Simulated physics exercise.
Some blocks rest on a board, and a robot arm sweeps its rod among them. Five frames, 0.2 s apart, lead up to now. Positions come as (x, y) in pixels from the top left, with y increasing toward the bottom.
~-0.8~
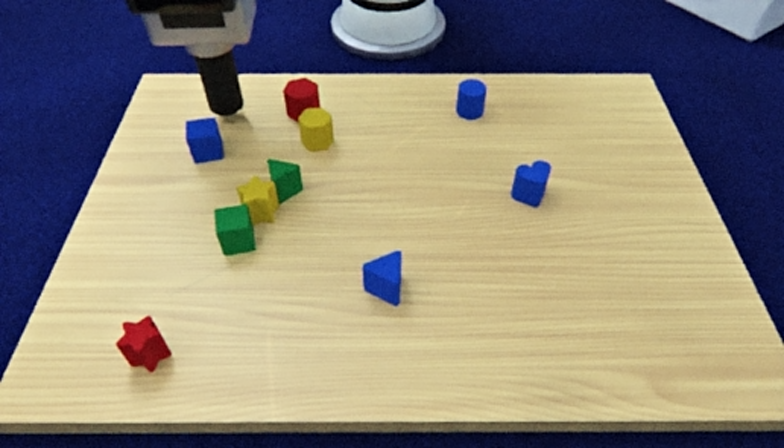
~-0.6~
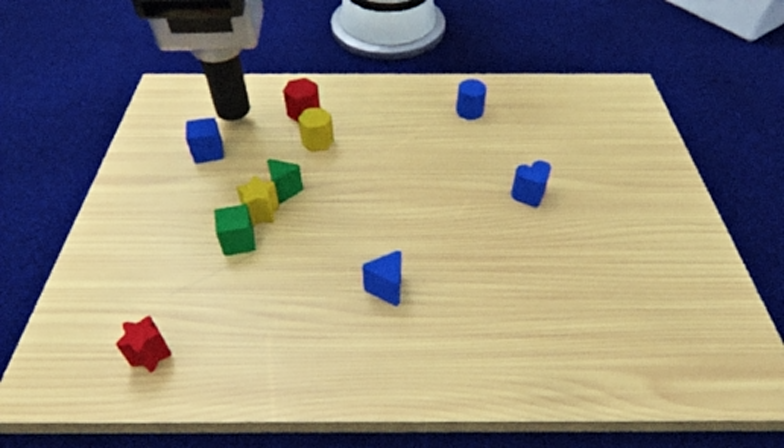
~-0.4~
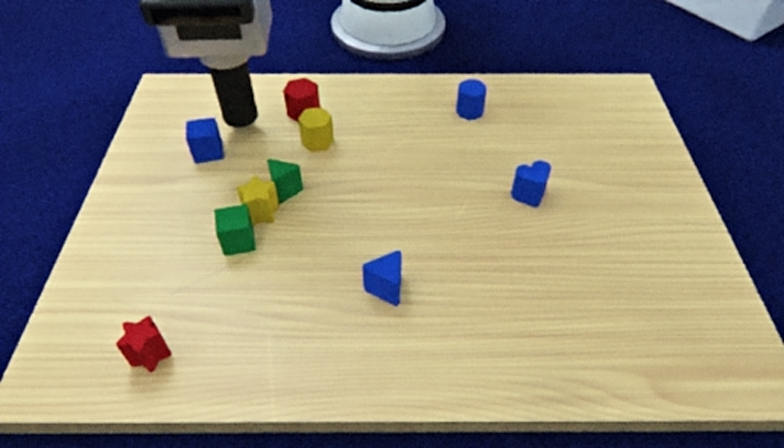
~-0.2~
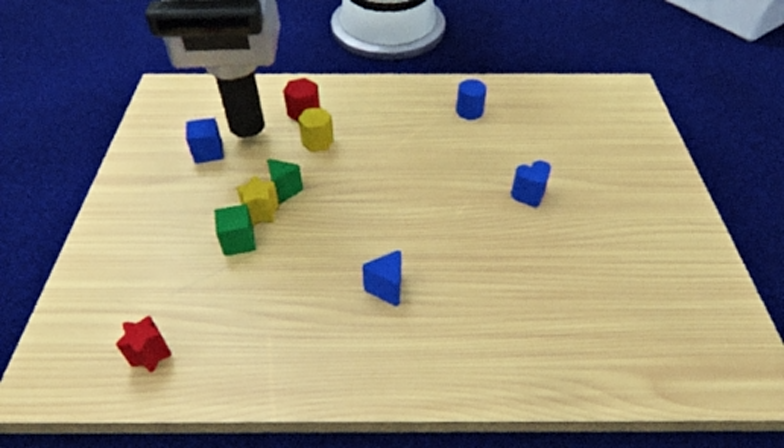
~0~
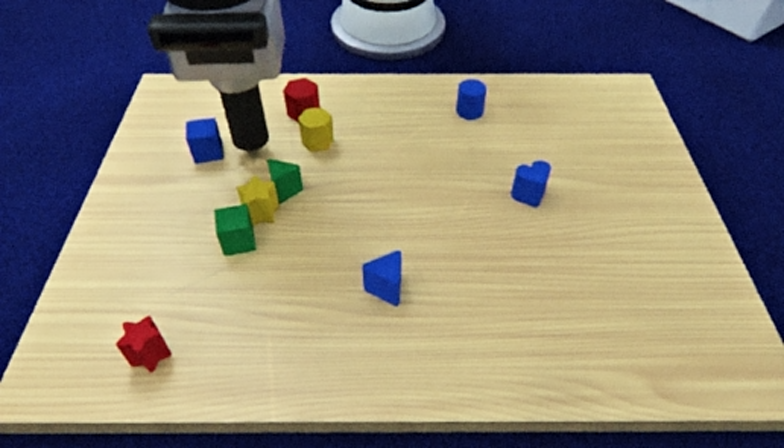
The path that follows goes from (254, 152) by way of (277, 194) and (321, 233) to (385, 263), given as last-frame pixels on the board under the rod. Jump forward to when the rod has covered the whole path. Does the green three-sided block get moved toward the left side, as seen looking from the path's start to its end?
Going by the path, yes.
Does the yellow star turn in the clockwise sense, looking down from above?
That would be a yes.
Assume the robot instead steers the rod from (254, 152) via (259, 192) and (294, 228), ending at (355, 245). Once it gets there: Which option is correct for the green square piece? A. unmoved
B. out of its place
B: Out of its place.
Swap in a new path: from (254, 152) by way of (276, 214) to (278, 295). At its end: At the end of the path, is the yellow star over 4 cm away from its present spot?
I'd say yes.
The first path, step by step. One third of the way, rod at (274, 182); green square piece at (230, 222), turned 15° clockwise; yellow star at (258, 196); green three-sided block at (302, 182), turned 45° anticlockwise.
Two thirds of the way, rod at (320, 222); green square piece at (227, 228), turned 45° clockwise; yellow star at (267, 213), turned 30° clockwise; green three-sided block at (347, 198).
At the end, rod at (384, 252); green square piece at (227, 228), turned 45° clockwise; yellow star at (267, 213), turned 30° clockwise; green three-sided block at (353, 198), turned 165° anticlockwise; blue three-sided block at (390, 268), turned 15° clockwise.
